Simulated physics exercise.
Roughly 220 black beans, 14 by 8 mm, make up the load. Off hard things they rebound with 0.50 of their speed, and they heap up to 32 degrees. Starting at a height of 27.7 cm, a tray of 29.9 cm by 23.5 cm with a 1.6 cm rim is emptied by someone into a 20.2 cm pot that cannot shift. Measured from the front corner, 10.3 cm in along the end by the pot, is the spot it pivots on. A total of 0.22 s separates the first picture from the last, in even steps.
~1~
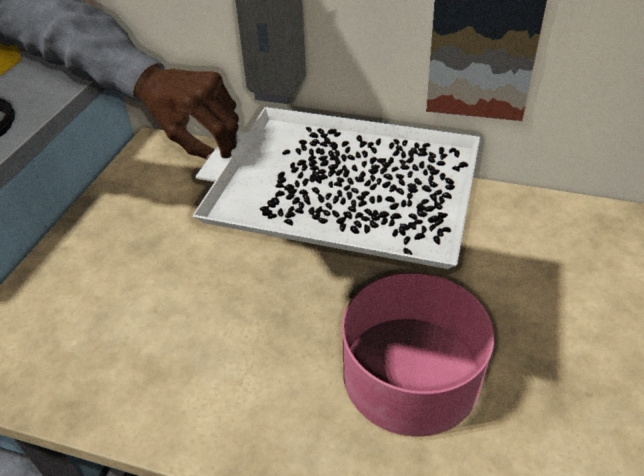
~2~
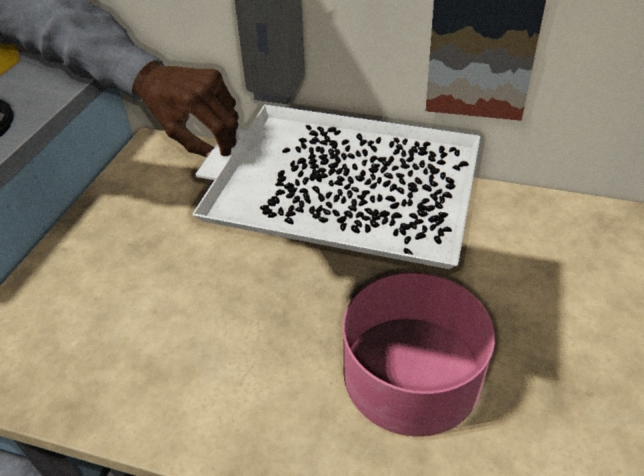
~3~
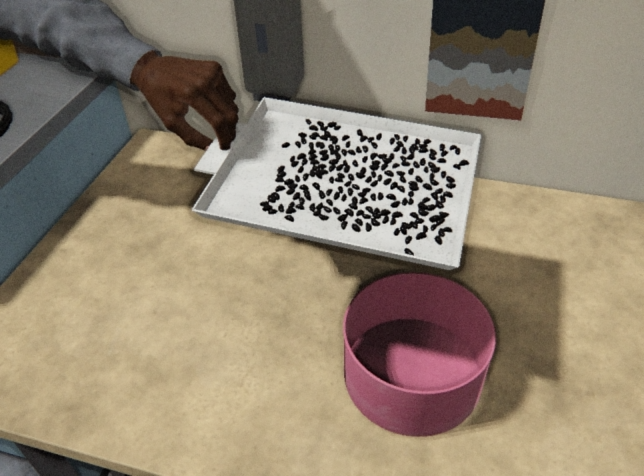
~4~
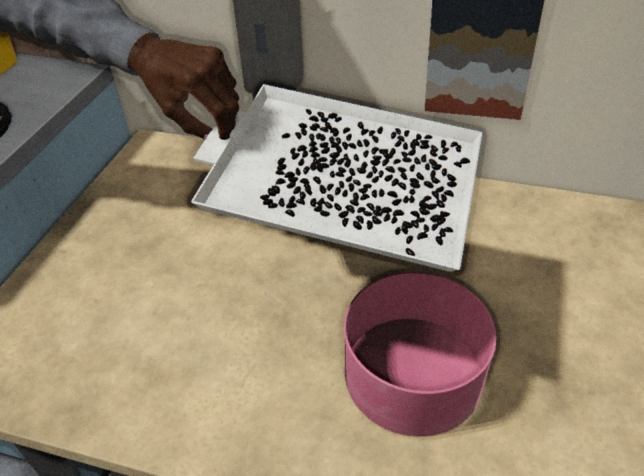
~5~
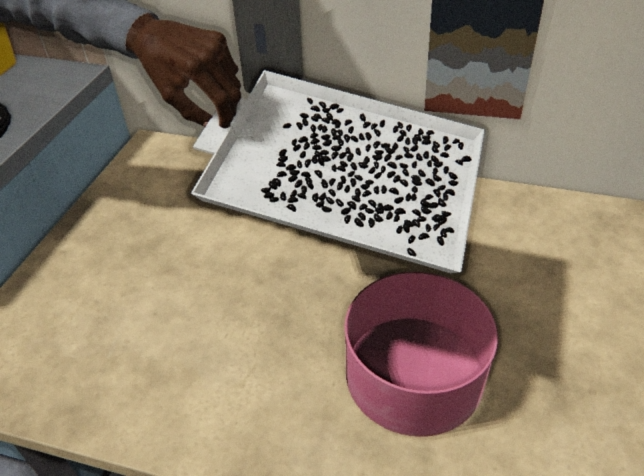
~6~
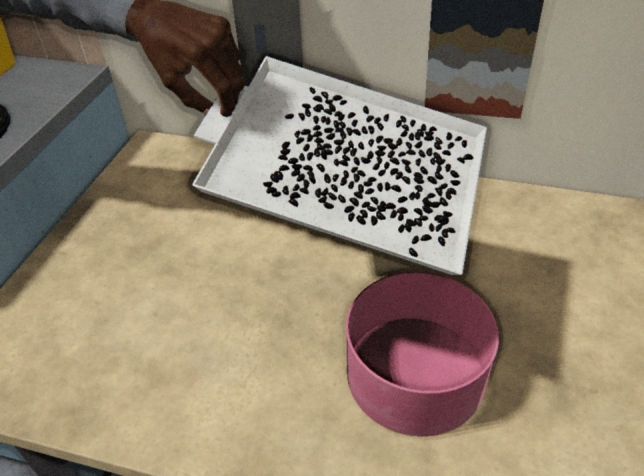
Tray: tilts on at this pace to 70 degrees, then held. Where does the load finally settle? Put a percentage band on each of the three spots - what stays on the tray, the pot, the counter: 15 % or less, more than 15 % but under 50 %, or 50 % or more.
Tray: Up to 15 %; pot: 50 % or more; counter: In between.
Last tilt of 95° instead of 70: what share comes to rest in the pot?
Near 75 %, then.
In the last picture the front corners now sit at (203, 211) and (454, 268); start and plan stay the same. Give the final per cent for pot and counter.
Split: Pot = 95, counter = 5.
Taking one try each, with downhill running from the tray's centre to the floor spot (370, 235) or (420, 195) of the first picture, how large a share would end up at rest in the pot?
Roughly 95 per cent on the first try and 20 per cent on the second.
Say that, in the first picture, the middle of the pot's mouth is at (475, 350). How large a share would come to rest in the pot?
Close to 100 in a hundred.
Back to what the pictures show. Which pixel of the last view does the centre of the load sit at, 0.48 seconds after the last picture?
Near pixel (455, 245).
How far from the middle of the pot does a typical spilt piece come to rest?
Some 28 cm, give or take.
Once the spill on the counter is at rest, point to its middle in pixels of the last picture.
Spill centre at rest: About (539, 466).
Then, 0.29 s after the last picture, tilt 42 degrees; the tray holds 100 %, the pot 0 %.
Then, 0.48 s after the last picture, tilt 60 degrees; the tray holds 75 %, the pot 0 %.
Then, 0.80 s after the last picture, tilt 70 degrees; the tray holds 10 %, the pot 55 %.
In the end, tray 0 %, pot 70 %, counter 30 %.
